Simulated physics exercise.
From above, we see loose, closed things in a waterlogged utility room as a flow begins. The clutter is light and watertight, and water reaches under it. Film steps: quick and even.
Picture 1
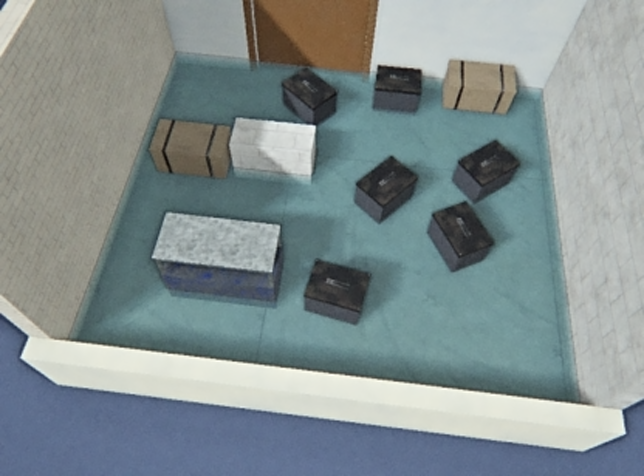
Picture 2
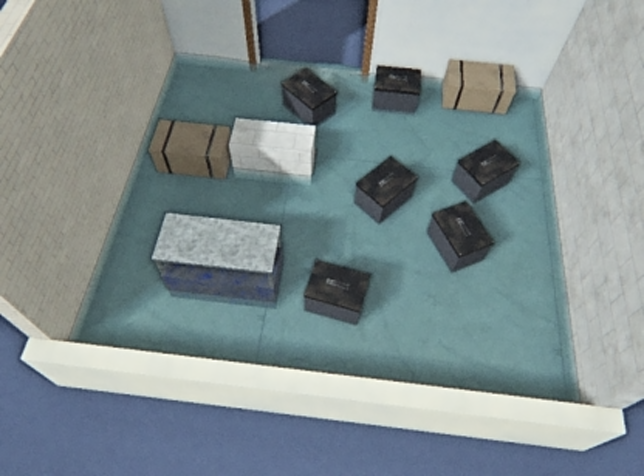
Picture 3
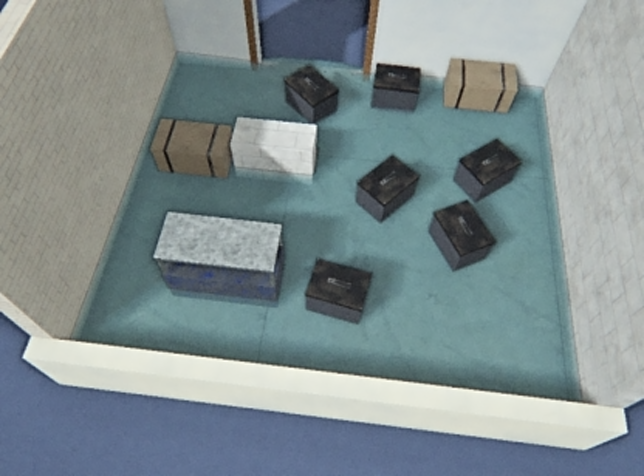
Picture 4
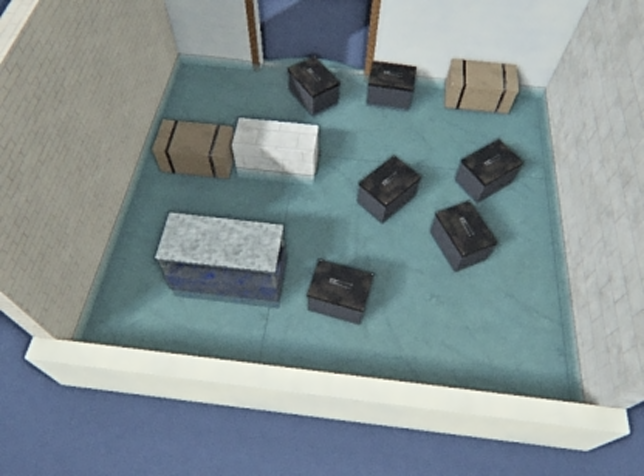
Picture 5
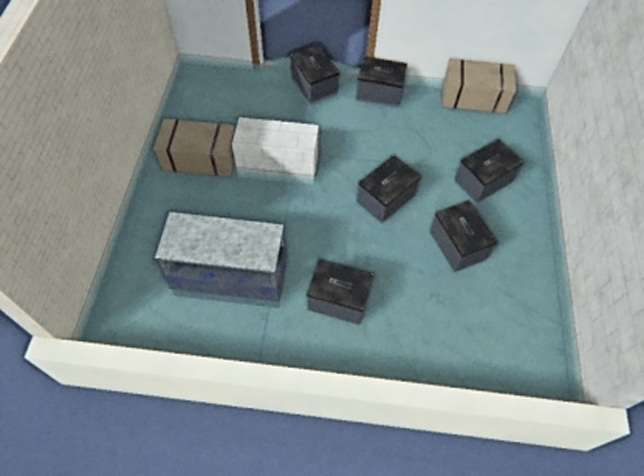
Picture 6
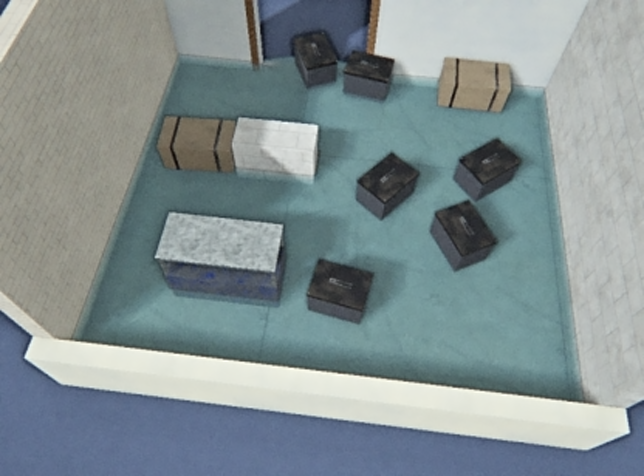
At the start, dark chests, strapped tan boxes and pale blocks sit in a waterlogged room with a brown door at the back. The door disappears, leaving an open gap; the nearest chest then turns and drifts back into it, while the chest on its right slides left beside it. The rest barely move.
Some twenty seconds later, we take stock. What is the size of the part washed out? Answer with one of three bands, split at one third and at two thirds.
Two thirds or more.
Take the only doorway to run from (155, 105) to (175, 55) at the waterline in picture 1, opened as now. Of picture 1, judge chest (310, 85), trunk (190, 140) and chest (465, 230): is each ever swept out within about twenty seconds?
Result by object, in the order asked: Flushed / flushed / not flushed.
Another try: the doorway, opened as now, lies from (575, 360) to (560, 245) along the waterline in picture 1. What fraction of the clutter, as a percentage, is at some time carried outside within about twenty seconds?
50 in a hundred or thereabouts.
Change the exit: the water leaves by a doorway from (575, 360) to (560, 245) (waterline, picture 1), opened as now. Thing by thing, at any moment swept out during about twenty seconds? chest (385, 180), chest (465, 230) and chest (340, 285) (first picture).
Outcome by item: Exited / exited / exited.
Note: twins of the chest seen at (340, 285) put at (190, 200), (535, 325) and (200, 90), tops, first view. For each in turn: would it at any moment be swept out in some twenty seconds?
Copy by copy, in the order given: Swept away, not carried off, swept away.
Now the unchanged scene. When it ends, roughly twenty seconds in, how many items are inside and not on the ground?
2.
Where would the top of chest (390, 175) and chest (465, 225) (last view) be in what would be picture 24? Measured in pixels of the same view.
First near (303, 57), second near (440, 180).
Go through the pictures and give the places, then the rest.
In the first frame, a chest at (310, 87), afloat; a chest at (399, 78) floats; 0 of 8 have shifted.
In the second frame, a chest at (309, 87), afloat; a chest at (398, 78), afloat; 0 of 8 have shifted.
In the third frame, a chest at (311, 84) floats, close to its start; a chest at (398, 76) floats, close to its start; 1 of 8 have shifted.
In the fourth frame, a chest at (314, 75) floats, close to its start; a chest at (393, 74) floats, close to its start; 2 of 8 have shifted.
In the fifth frame, a chest at (315, 63) floats, a stride from its start; a chest at (383, 70) floats, close to its start; 2 of 8 have shifted.
In the sixth frame, a chest at (315, 50), afloat, a stride from its start; a chest at (370, 65) floats, a stride from its start; 4 of 8 have shifted.
A moment on, 2 of 8 are out; 6 afloat.
Next, 3 of 8 are out; 5 afloat.
Later, 6 of 8 are out; 2 afloat.
In the end, 6 of 8 are out; 2 afloat.
